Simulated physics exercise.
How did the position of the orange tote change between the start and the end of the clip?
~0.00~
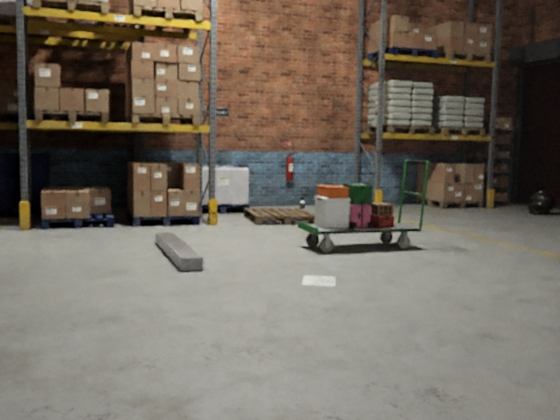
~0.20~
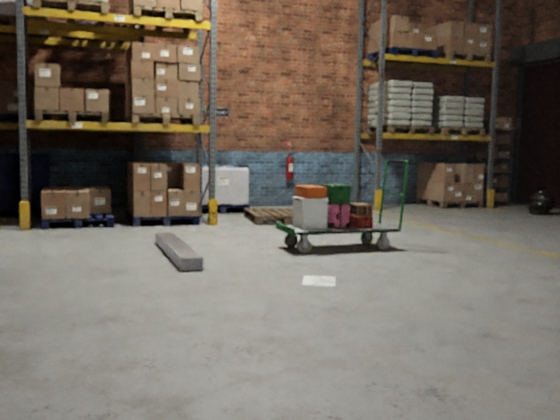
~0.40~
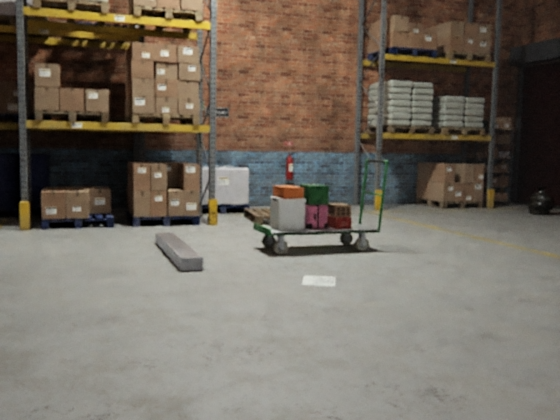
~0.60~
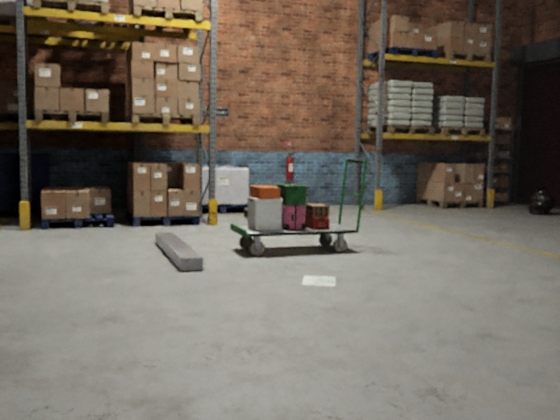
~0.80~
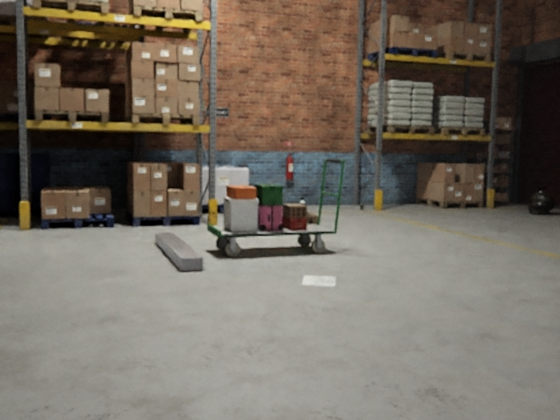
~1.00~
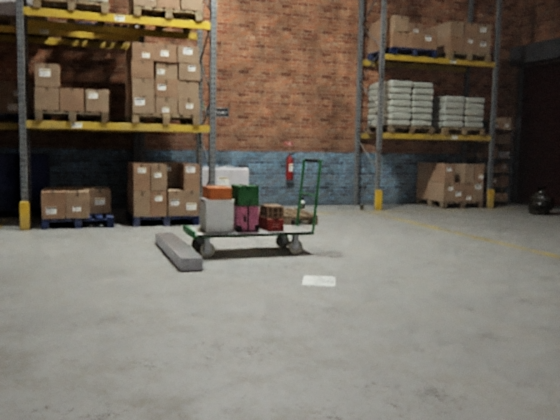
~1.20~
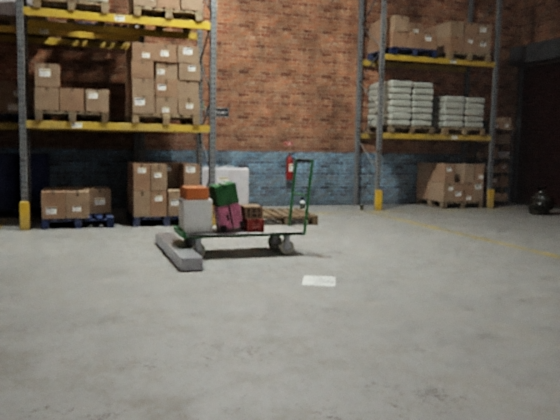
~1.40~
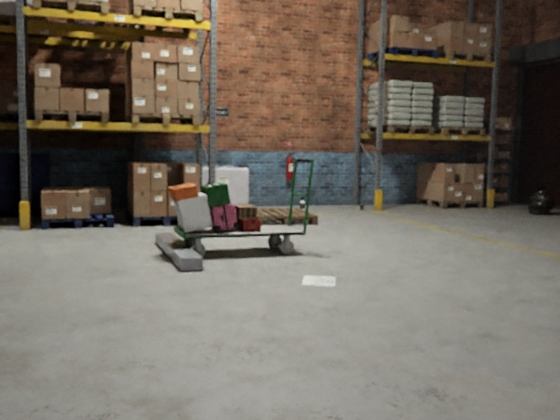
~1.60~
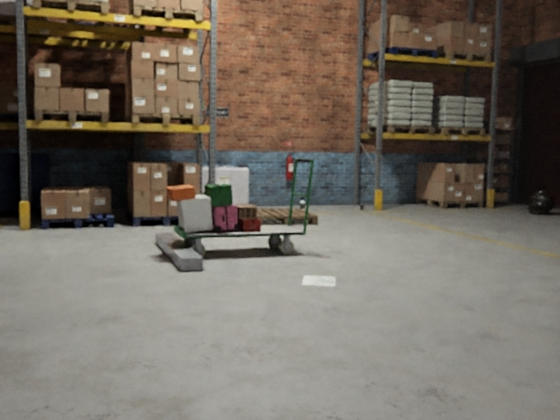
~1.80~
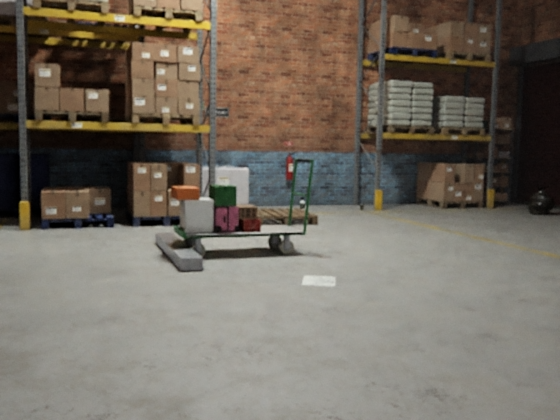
It started right of centre, in front of the area near the right-hand shelves, and ended well to the left, above the grey beam on the floor and still on the cart.
